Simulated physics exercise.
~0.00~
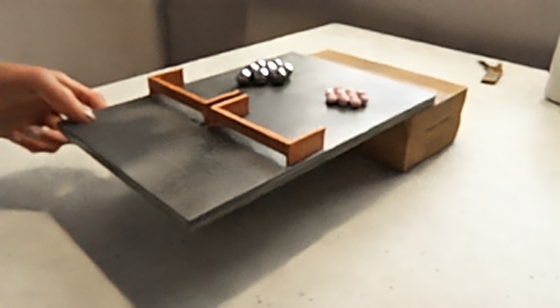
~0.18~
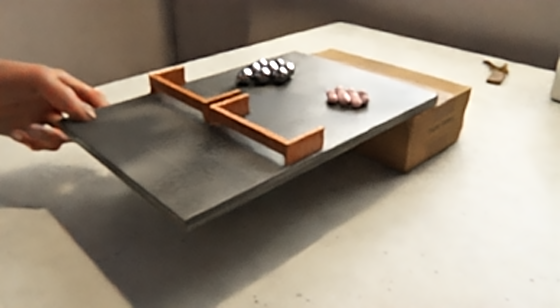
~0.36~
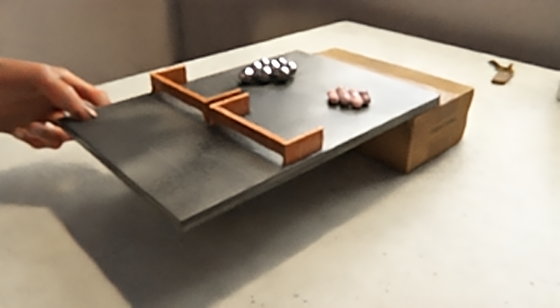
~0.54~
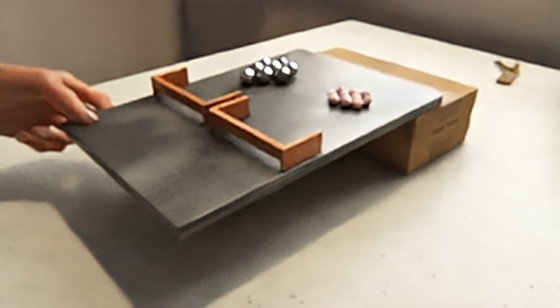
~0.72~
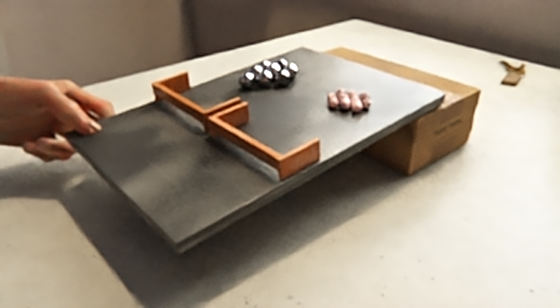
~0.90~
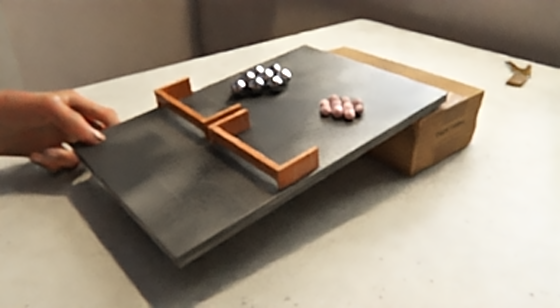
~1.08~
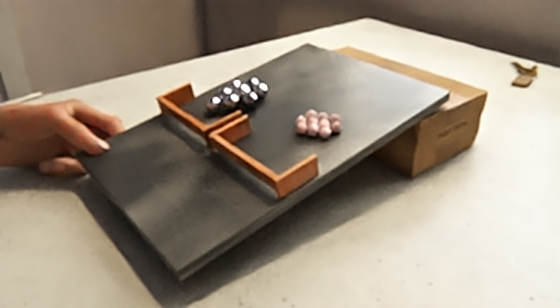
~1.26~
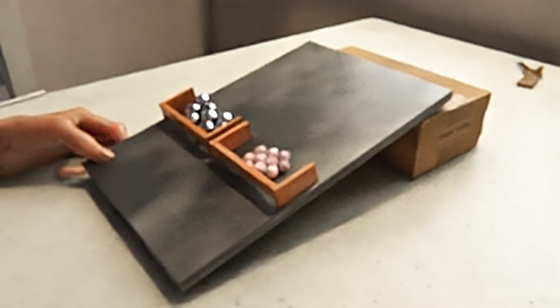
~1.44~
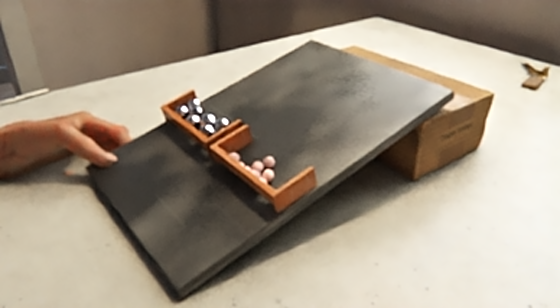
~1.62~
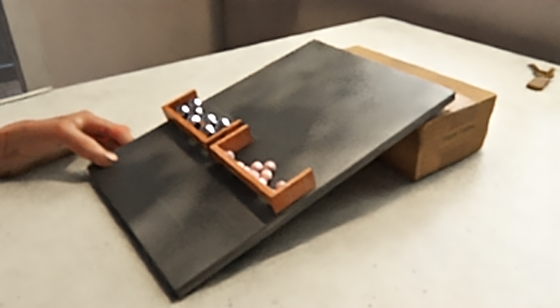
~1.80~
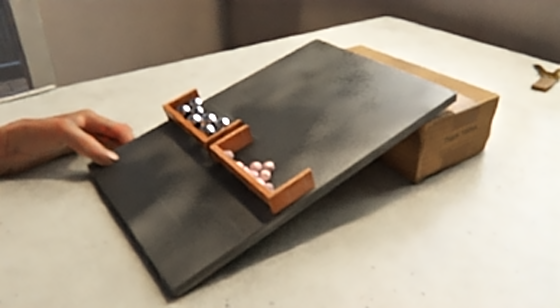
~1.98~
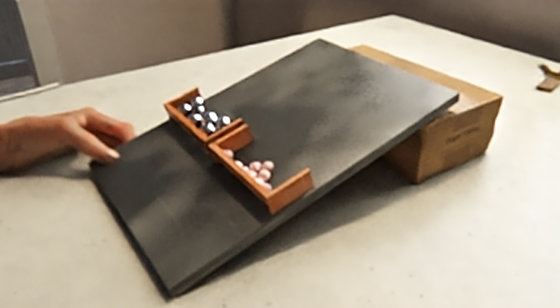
A hand lowers a dark board, and two groups of small pieces slide into orange gates.
